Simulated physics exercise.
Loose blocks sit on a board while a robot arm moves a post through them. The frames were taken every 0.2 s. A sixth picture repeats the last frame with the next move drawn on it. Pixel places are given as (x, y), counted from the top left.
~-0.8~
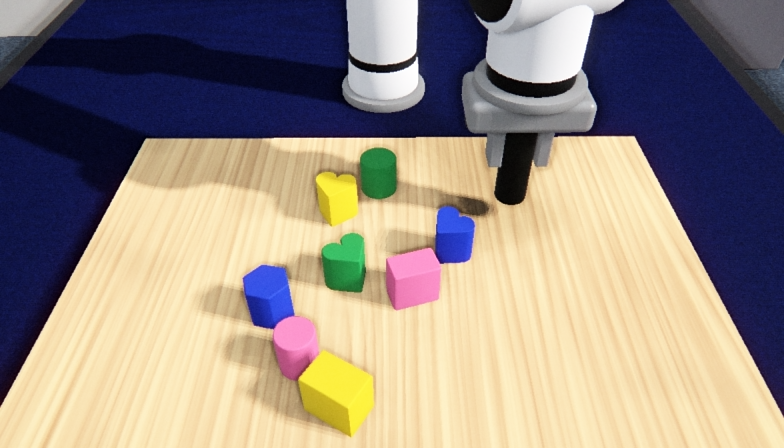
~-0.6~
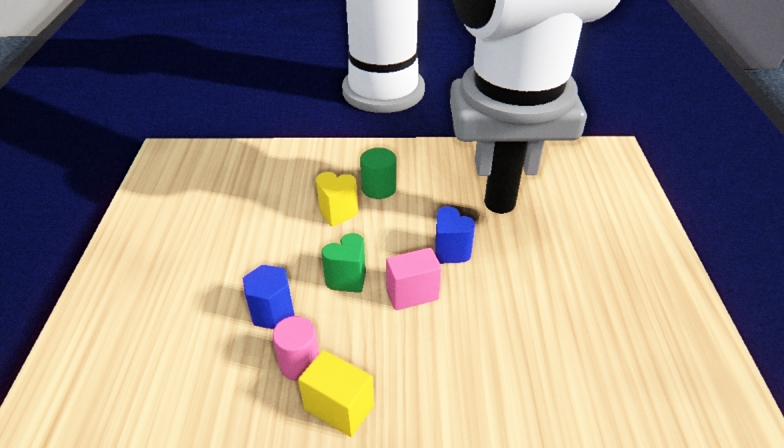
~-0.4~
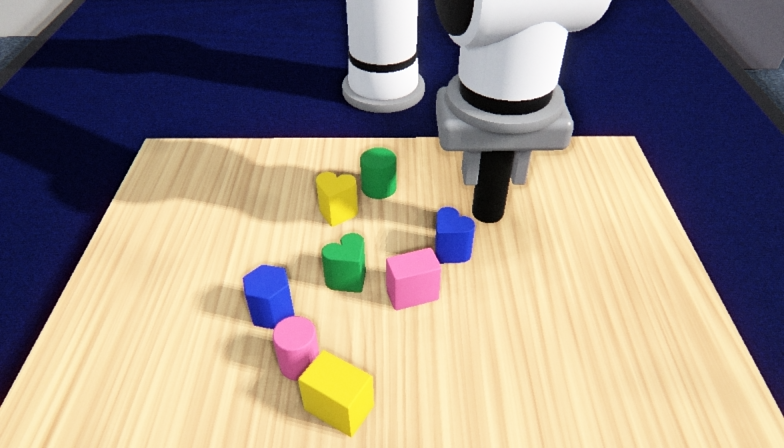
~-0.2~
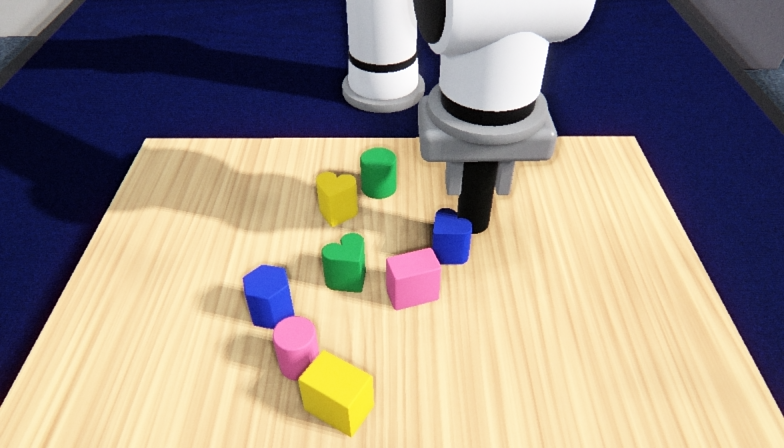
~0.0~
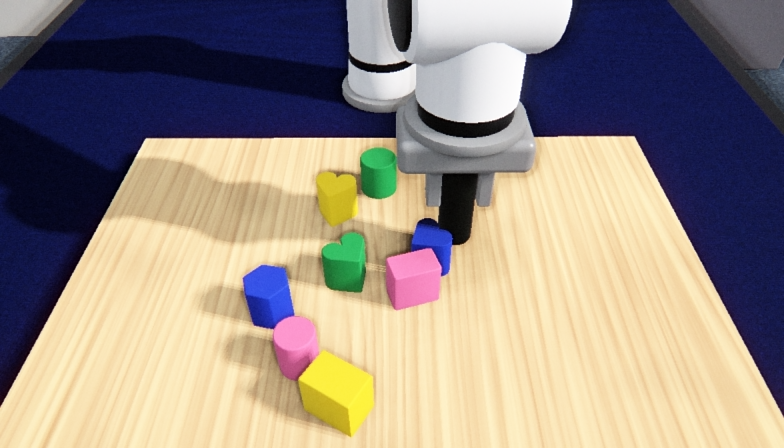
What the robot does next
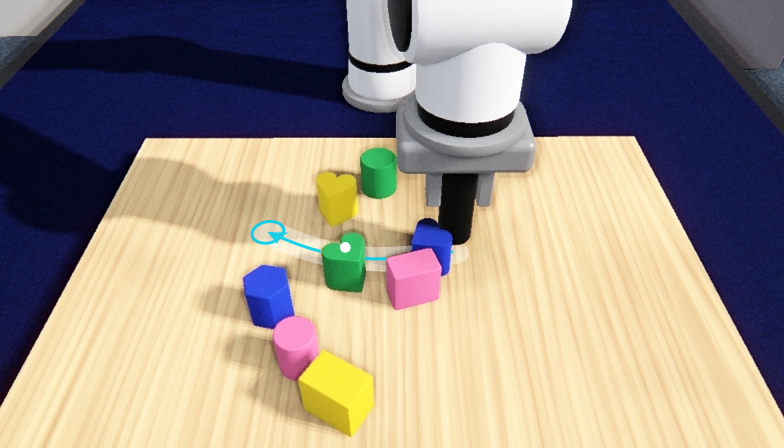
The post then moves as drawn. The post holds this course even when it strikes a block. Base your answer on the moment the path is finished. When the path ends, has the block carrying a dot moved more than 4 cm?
It seems not.
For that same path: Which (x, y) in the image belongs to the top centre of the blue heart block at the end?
I'd say the blue heart block ends with its top centre at (367, 250).
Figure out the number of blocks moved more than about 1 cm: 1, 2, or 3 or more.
It should be two.
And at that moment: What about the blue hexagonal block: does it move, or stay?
It is untouched.
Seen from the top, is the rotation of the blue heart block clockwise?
Answer: No.
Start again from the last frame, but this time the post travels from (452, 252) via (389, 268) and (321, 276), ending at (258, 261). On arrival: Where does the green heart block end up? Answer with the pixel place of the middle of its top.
Around (236, 254).
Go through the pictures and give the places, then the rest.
The first picture shows tip of the post (509, 197), middles of tops, blue hexagonal block (265, 280), green heart block (345, 247), pink oblong block (413, 263), blue heart block (453, 221).
The second picture shows post (500, 205), nothing pushed.
The third picture shows post (488, 214), nothing pushed.
The fourth picture shows post (472, 224), blue heart block (451, 222).
The fifth picture shows post (454, 236), blue hexagonal block (265, 280), green heart block (345, 247), pink oblong block (413, 263), blue heart block (431, 233).
The line goes from (452, 252) over (387, 259) and (322, 252) to (268, 232); the dot is on the green heart block.
The first path, step by step. One third of the way, post (386, 243); green heart block (337, 249); blue heart block (374, 248), turned 35° anticlockwise.
Two thirds of the way, post (320, 235); green heart block (325, 253), turned 10° anticlockwise; blue heart block (367, 250), turned 60° anticlockwise.
At the end, post (265, 216); blue hexagonal block unmoved; green heart block (325, 253), turned 10° anticlockwise; pink oblong block unmoved; blue heart block (367, 250), turned 60° anticlockwise.
